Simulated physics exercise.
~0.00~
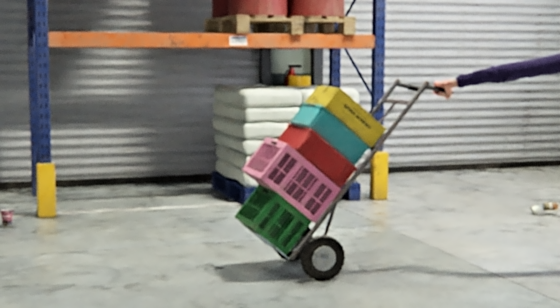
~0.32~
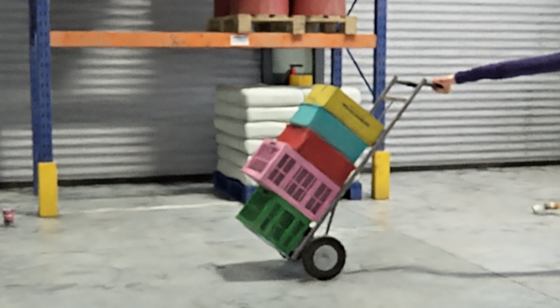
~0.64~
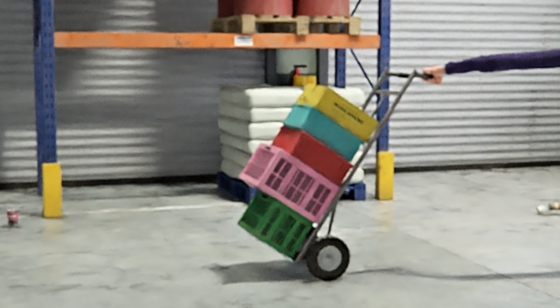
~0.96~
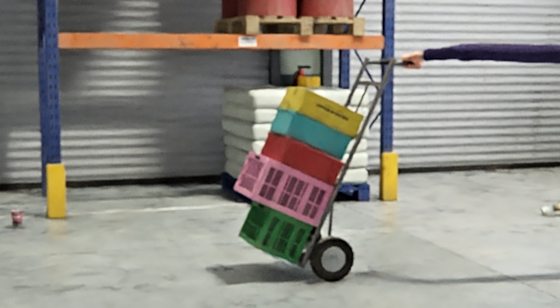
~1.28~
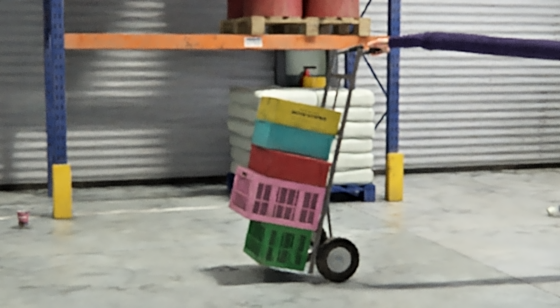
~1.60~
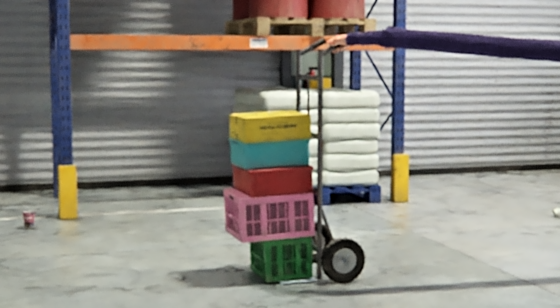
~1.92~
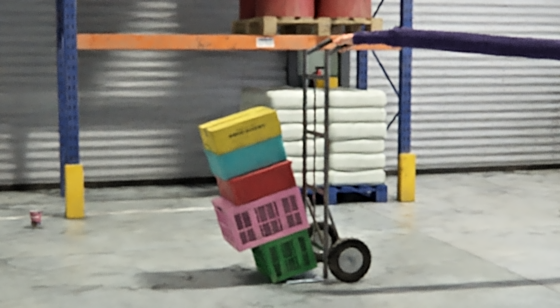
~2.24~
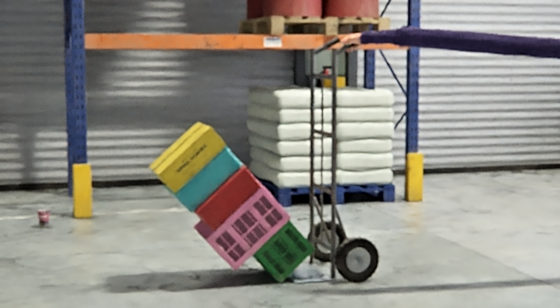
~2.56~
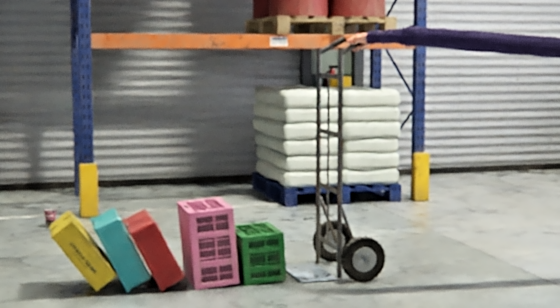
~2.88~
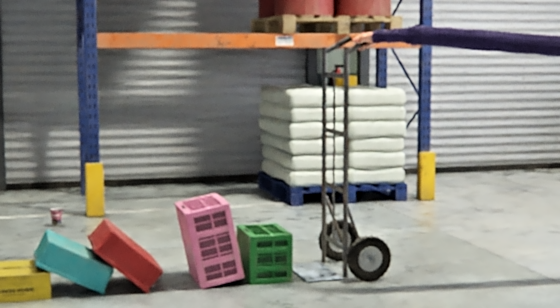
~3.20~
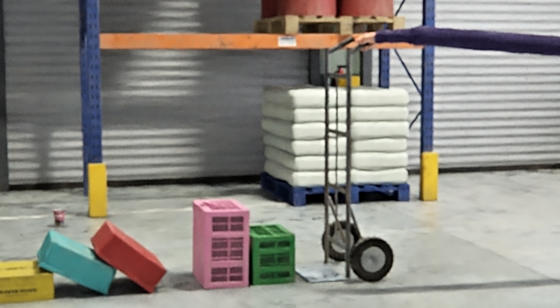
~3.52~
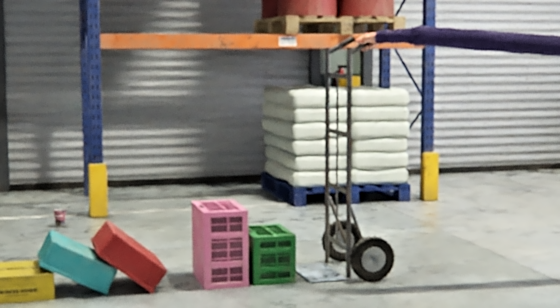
A hand truck stacked with five loose, colourful boxes and crates was tipped upright by an outstretched arm in a warehouse, and the stack leaned left and toppled off, leaving the pieces strewn across the floor beside the standing truck.
